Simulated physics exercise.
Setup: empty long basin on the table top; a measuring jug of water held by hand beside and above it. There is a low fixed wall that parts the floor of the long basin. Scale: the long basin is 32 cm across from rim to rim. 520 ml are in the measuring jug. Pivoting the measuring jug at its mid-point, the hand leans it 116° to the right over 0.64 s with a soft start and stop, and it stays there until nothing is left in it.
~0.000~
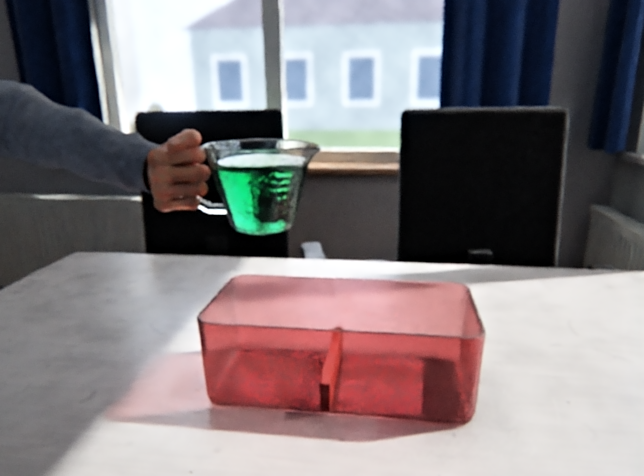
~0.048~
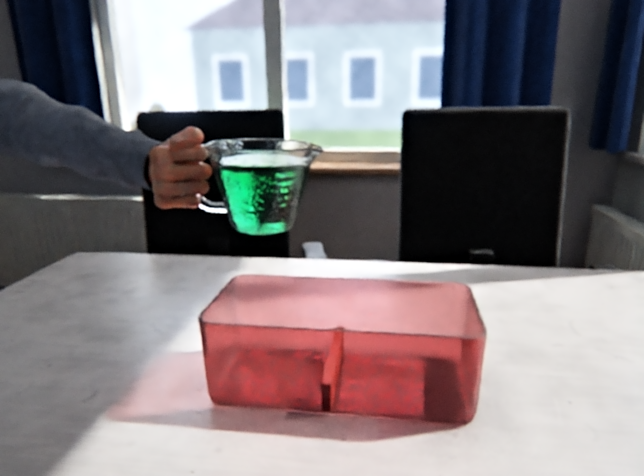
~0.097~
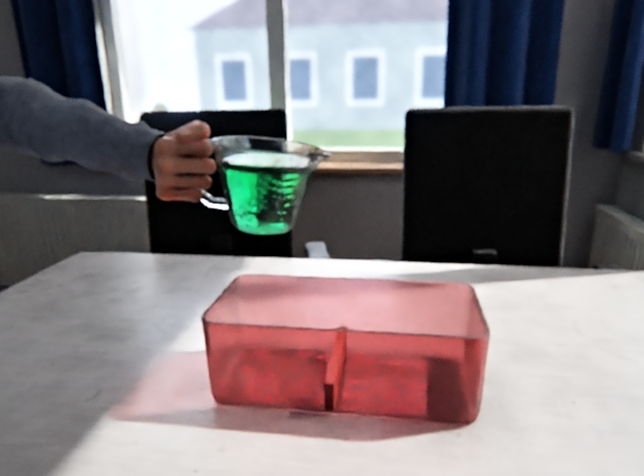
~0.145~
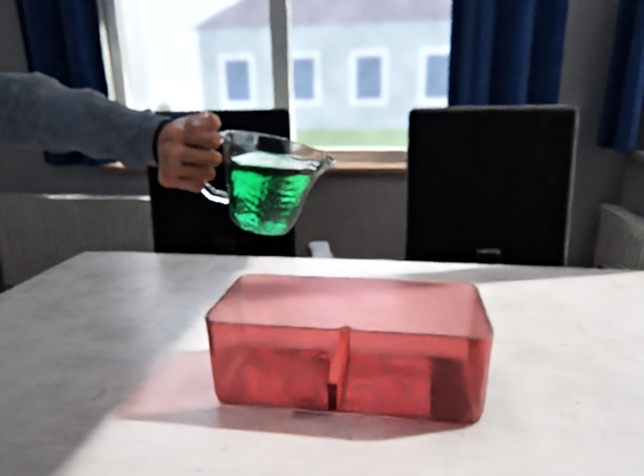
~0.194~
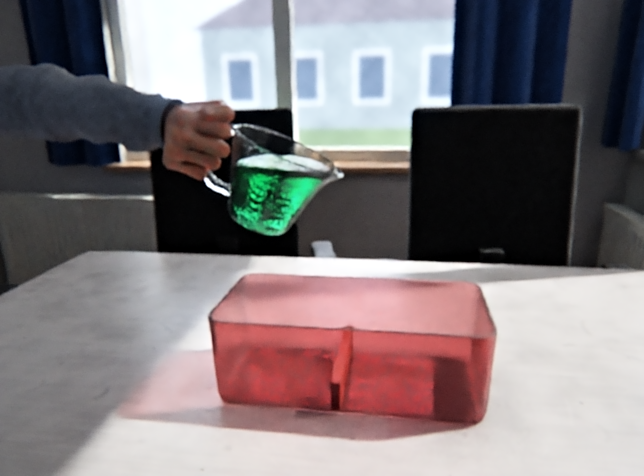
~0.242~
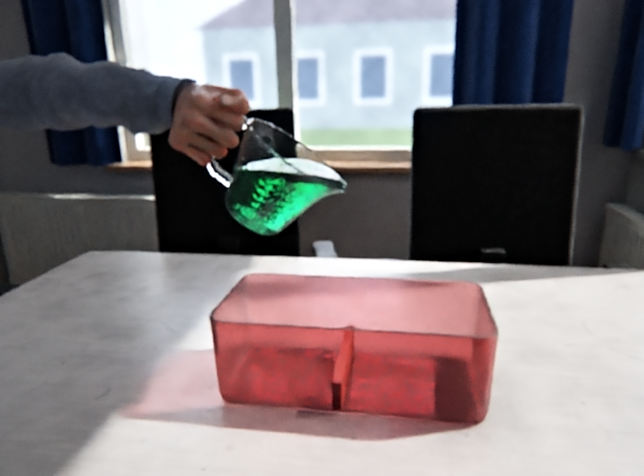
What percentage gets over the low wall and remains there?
74 %.
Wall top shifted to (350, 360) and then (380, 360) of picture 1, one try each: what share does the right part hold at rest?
Respectively 55 and 20 %.
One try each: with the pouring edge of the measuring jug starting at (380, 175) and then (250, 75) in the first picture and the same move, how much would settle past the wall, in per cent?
About 85 %, then about 15 %.
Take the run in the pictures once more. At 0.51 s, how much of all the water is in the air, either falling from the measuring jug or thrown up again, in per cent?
About 30 per cent.
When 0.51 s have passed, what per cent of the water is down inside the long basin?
Near 44 in a hundred.
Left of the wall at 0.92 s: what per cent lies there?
Roughly 22 per cent.
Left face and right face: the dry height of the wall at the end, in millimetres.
Left: Roughly 32 mm; right: Roughly 22 mm.
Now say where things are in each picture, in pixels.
In the first picture, tilt 0°; pouring edge (322, 147); surface from (216, 161) to (307, 161); the long basin's rim runs from (216, 297) to (476, 309); the wall's top is at (333, 353).
In the second picture, tilt 2°; pouring edge (325, 148); surface from (219, 160) to (309, 162).
In the third picture, tilt 6°; pouring edge (331, 154); surface from (224, 158) to (314, 164).
In the fourth picture, tilt 14°; pouring edge (338, 163); surface from (231, 159) to (321, 166).
In the fifth picture, tilt 24°; pouring edge (344, 176); surface from (237, 162) to (332, 170).
In the sixth picture, tilt 36°; pouring edge (345, 191); surface from (238, 171) to (337, 180); 2 per cent is over the edge.
After 0.51 s the tilt is 105° and 26 per cent is still to pour, 0 is left of the wall and 43 right of it.
After 0.71 s the tilt is 116° and 0 per cent is still to pour, 19 is left of the wall and 75 right of it.
After 0.92 s the tilt is 116° and 0 per cent is still to pour, 23 is left of the wall and 74 right of it.
After 1.14 s the tilt is 116° and 0 per cent is still to pour, 23 is left of the wall and 74 right of it.
In the end 23 per cent lies left of the wall, 74 right of it and 3 outside.
